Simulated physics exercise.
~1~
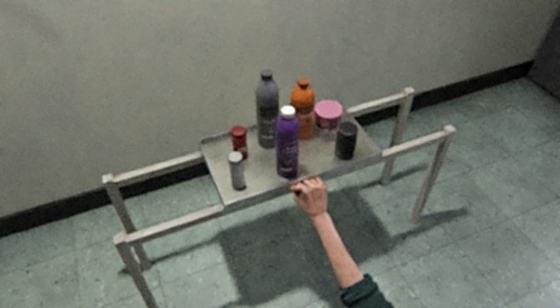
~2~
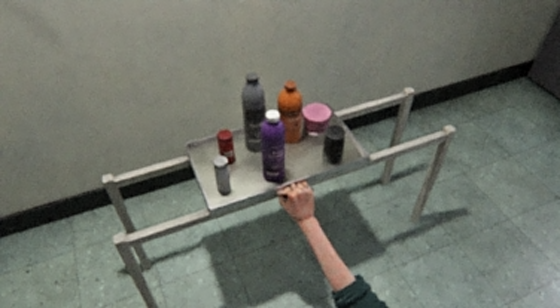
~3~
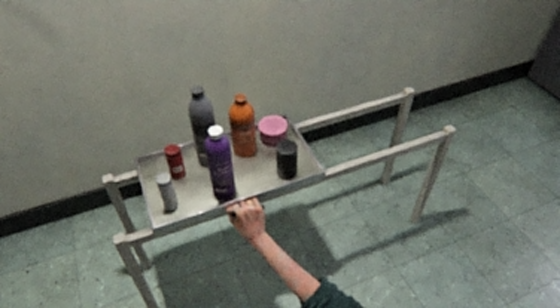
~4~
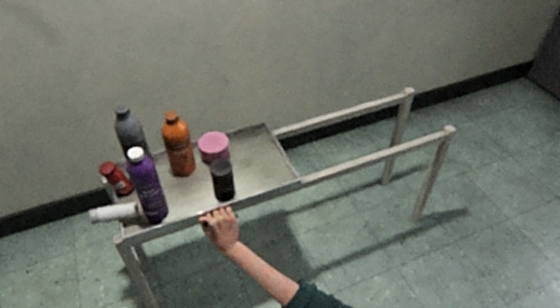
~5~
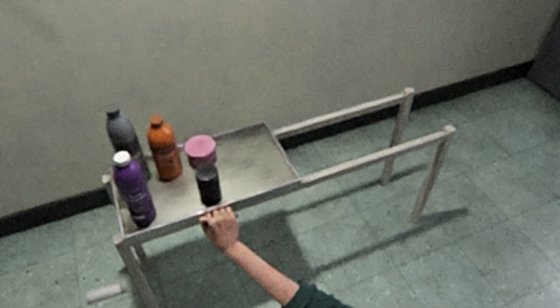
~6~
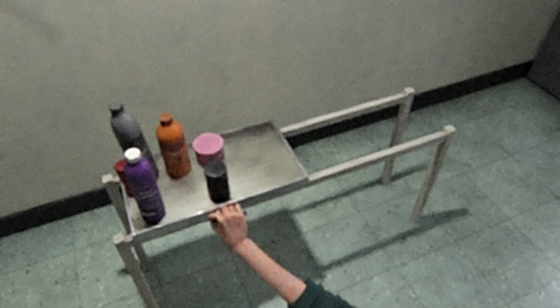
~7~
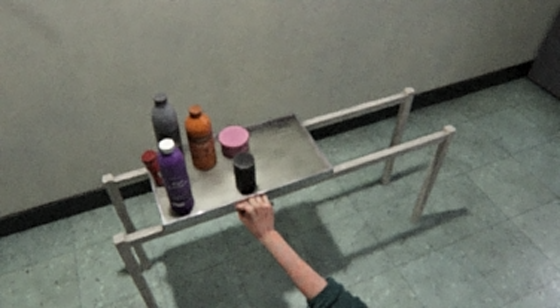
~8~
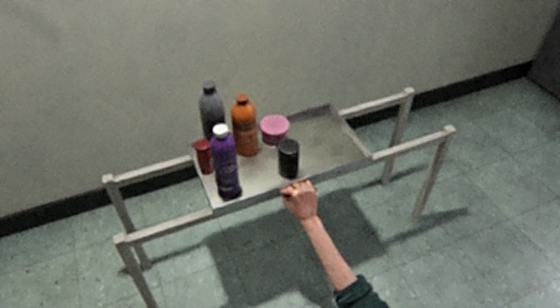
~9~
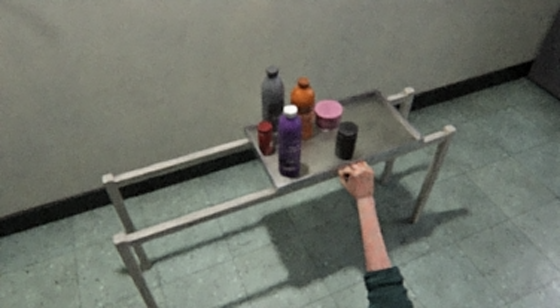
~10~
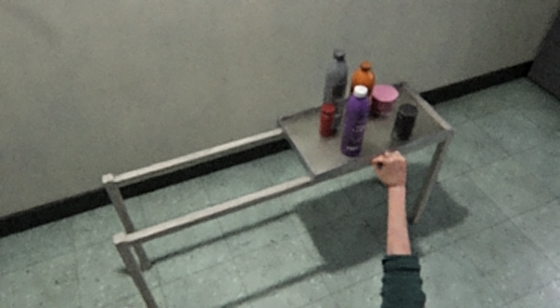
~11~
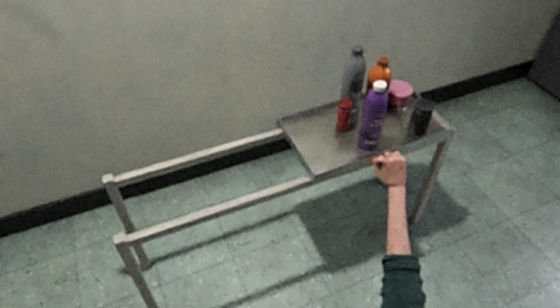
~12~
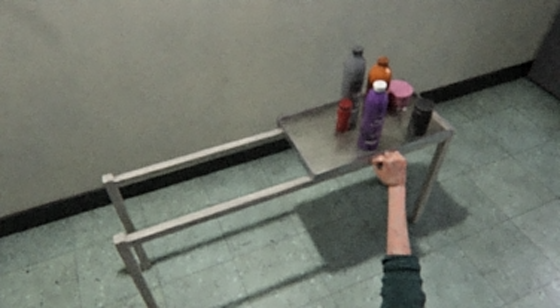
A metal tray of bottles and small containers is pulled left along a rack by a hand, and at the left end the white shaker tips and falls off; the hand then moves the tray to the right end, where the remaining items stay standing.
